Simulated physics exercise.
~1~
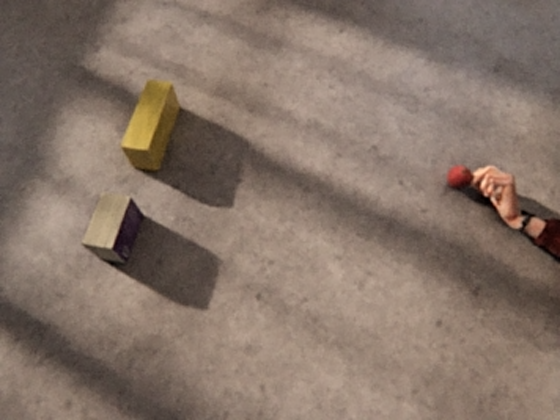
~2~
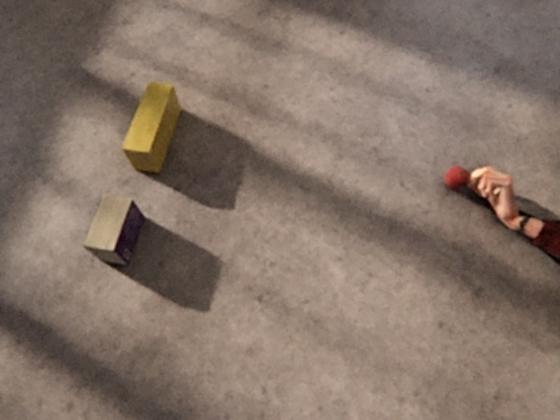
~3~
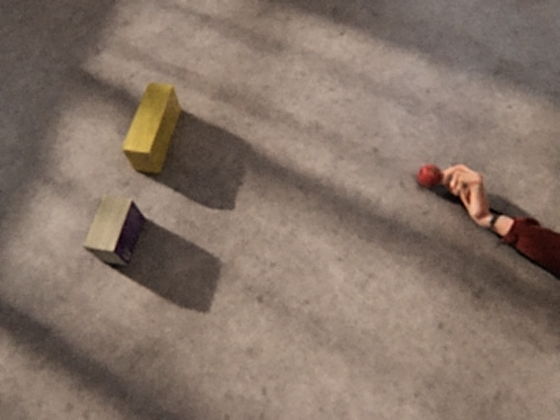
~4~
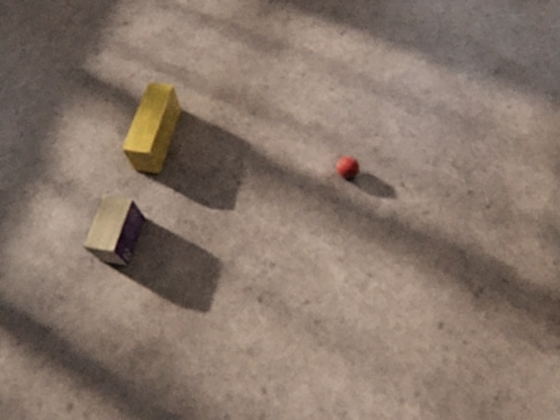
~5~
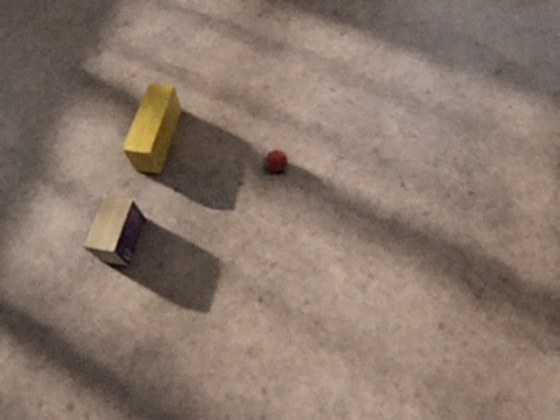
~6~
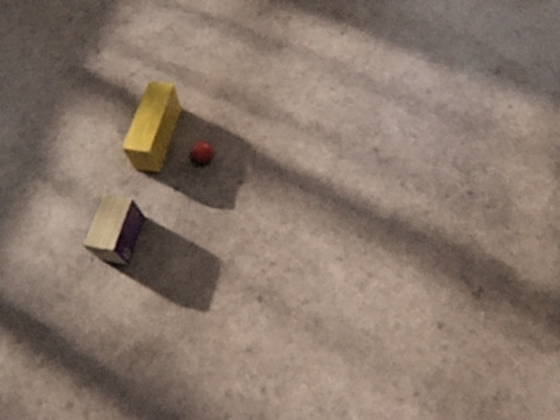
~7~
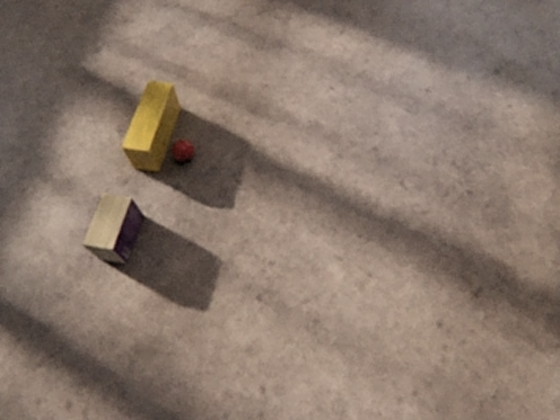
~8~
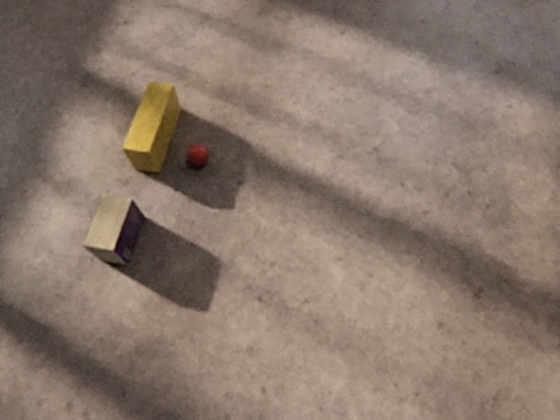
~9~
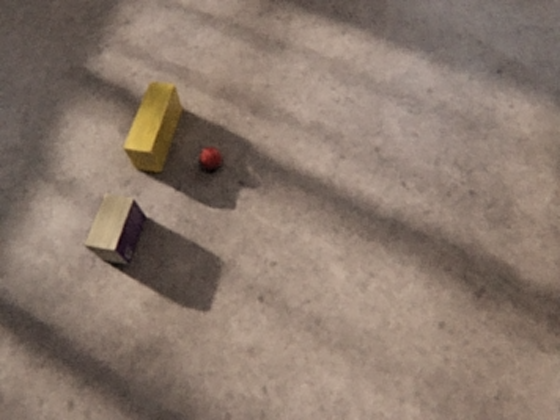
A hand rolls a red ball left into a yellow block, and it rebounds slightly.
